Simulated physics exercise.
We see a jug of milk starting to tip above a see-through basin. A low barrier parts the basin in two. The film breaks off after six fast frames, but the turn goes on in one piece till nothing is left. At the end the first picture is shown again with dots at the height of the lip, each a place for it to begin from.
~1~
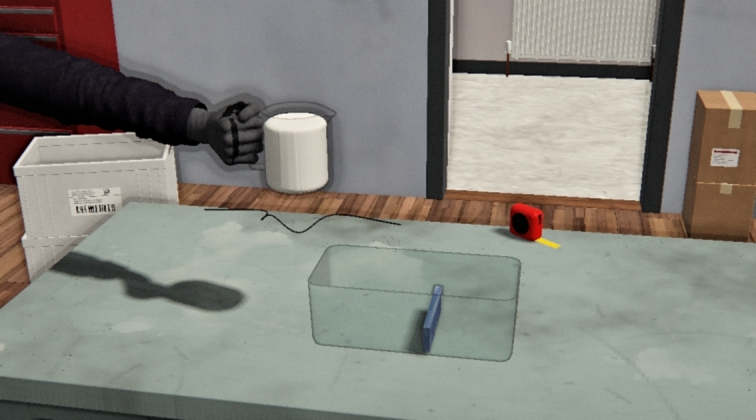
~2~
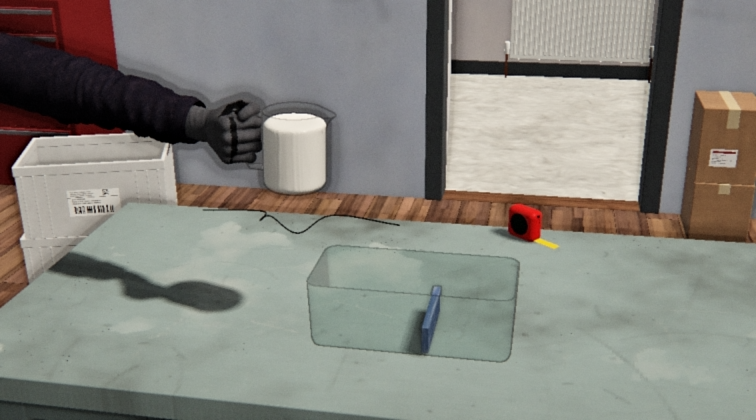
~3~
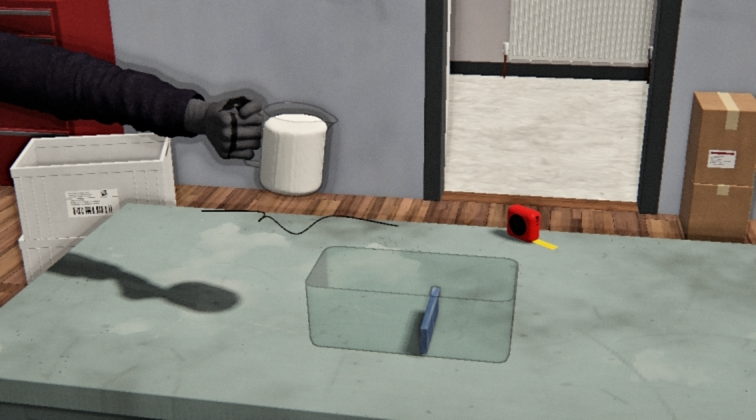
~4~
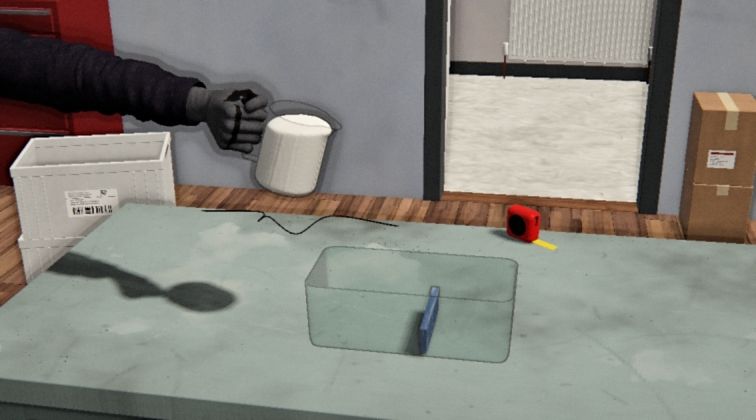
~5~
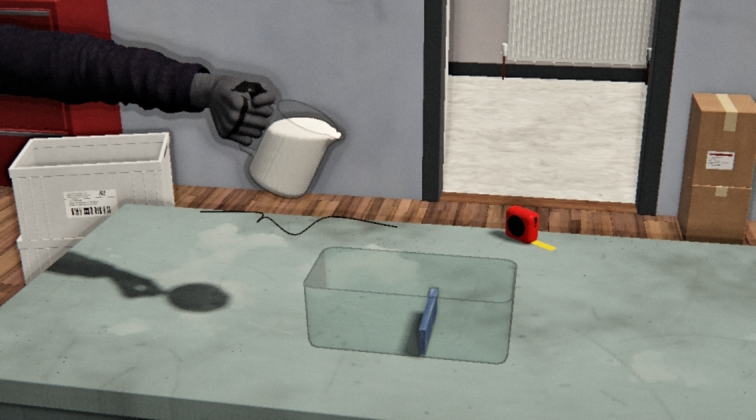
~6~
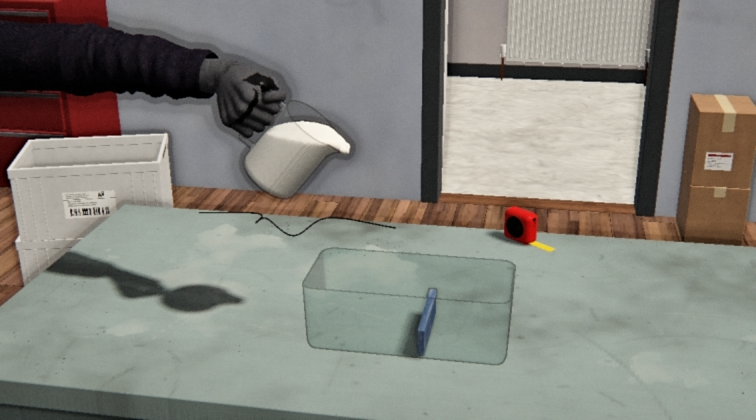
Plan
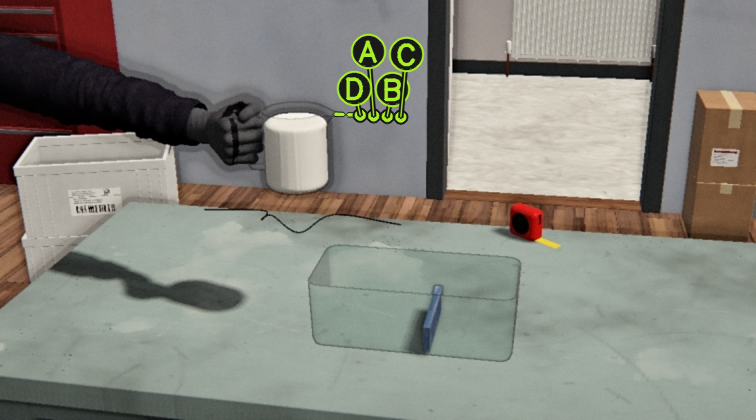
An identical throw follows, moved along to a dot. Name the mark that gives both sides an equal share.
The best dot is B.
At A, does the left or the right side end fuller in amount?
The left side.
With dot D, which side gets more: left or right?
More ends on the left.
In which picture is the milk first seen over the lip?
Picture 6.
In lime, A at (373, 115); B at (387, 116); C at (400, 117); D at (360, 115).
If A is chosen, about 68 % ends left of the wall and 19 % right of it; 13 % is lost outside.
If B is chosen, about 48 % ends left of the wall and 49 % right of it; 3 % is lost outside.
If C is chosen, about 21 % ends left of the wall and 76 % right of it; 3 % is lost outside.
If D is chosen, about 82 % ends left of the wall and 5 % right of it; 13 % is lost outside.
